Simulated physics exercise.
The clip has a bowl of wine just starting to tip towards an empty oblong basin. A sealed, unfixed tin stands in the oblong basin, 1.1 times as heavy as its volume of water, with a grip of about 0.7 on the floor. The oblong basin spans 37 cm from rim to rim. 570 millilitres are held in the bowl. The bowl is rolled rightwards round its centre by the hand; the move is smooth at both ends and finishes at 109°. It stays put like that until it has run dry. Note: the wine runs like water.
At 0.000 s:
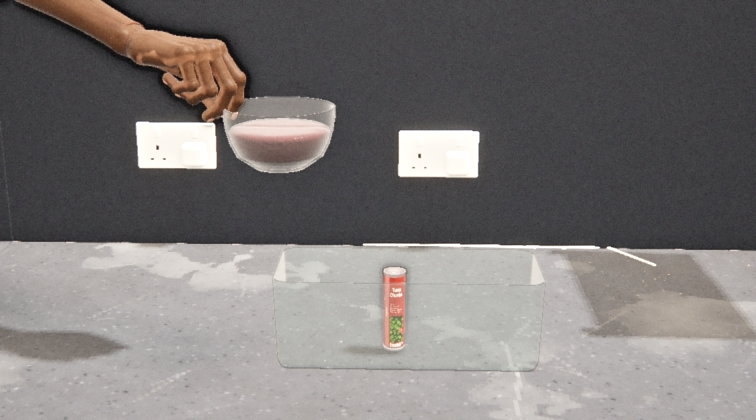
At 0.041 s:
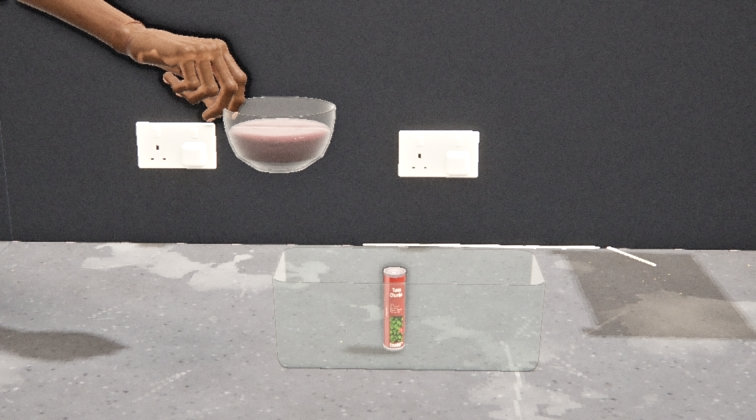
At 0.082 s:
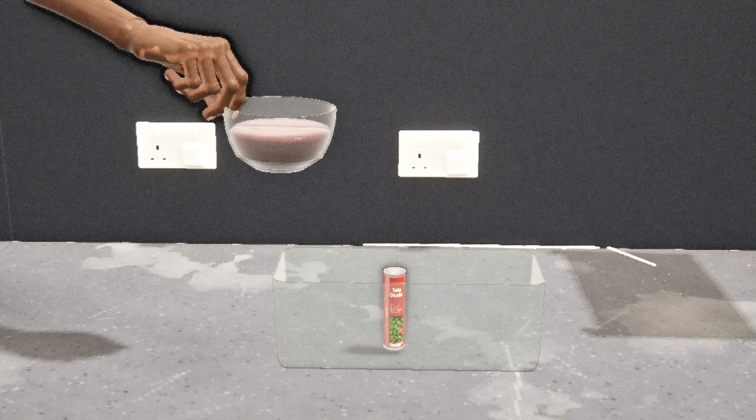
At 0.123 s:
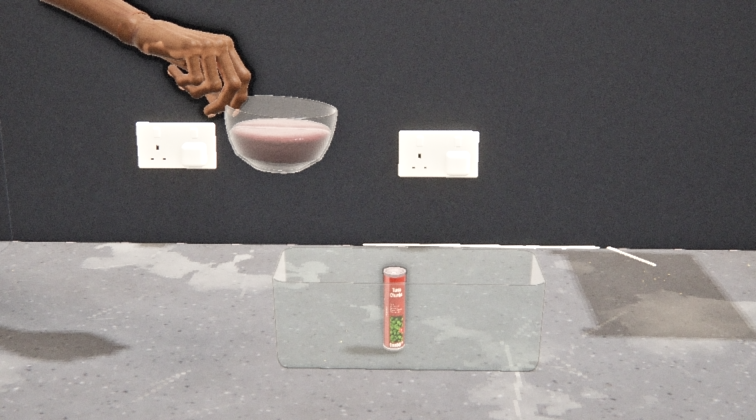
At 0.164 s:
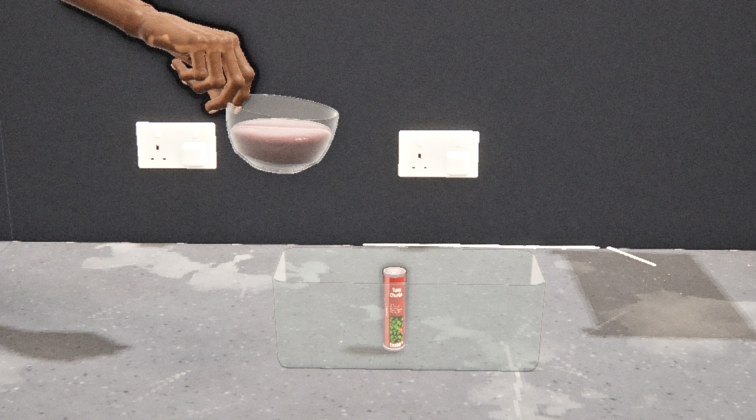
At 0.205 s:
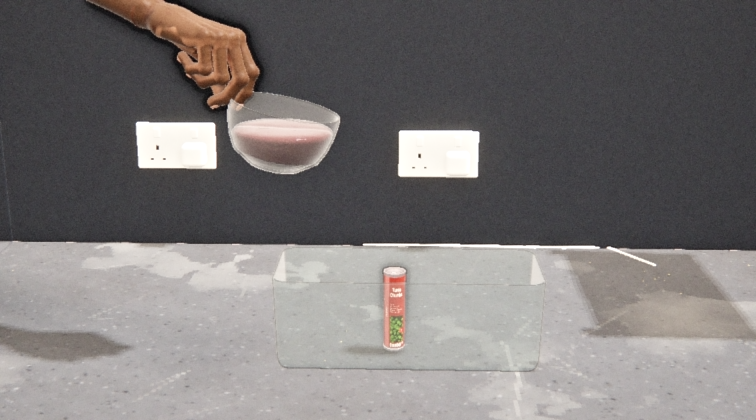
To begin with, a hand holds a glass bowl of pinkish liquid level against a dark wall, above and to the left of a clear oblong basin with a small red tin standing at it. The hand then slowly rolls the bowl slightly rightwards, while the liquid's surface stays nearly level.
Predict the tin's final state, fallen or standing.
My guess is it's going to stay on its base.
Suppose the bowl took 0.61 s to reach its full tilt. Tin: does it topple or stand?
The tin tips over.
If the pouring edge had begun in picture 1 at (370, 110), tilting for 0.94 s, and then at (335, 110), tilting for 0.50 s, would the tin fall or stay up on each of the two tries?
The tin stays vertical the first time and overturns the second time.
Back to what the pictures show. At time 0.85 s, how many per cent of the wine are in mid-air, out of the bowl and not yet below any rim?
About 16 percent.
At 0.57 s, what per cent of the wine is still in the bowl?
58 %.
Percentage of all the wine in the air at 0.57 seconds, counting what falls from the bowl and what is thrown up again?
At that moment, about 38 percent.
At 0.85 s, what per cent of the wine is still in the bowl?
I'd estimate some 4 per cent.
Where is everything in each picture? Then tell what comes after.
In the first picture, it leans 0°; its right rim is at (334, 109); the wine meets the walls at (230, 127) and (331, 128); the oblong basin's rim runs from (278, 265) to (540, 268); the tin's top is at (395, 275).
In the second picture, it leans 1°; its right rim is at (334, 109); the wine meets the walls at (230, 127) and (331, 129).
In the third picture, it leans 2°; its right rim is at (335, 111); the wine meets the walls at (230, 127) and (331, 129).
In the fourth picture, it leans 5°; its right rim is at (336, 113); the wine meets the walls at (231, 127) and (331, 130).
In the fifth picture, it leans 8°; its right rim is at (337, 116); the wine meets the walls at (232, 126) and (332, 130).
In the sixth picture, it leans 12°; its right rim is at (339, 121); the wine meets the walls at (233, 126) and (334, 131).
After 0.57 s the tilt is 73° and 57 per cent is still to pour; the tin stands where it began.
After 0.85 s the tilt is 106° and 4 per cent is still to pour; the tin stands where it began.
After 1.13 s the tilt is 109° and 0 per cent is still to pour; the tin stands where it began.
After 1.44 s the tilt is 109° and 0 per cent is still to pour; the tin stands where it began.
In the end the tin stands where it began.
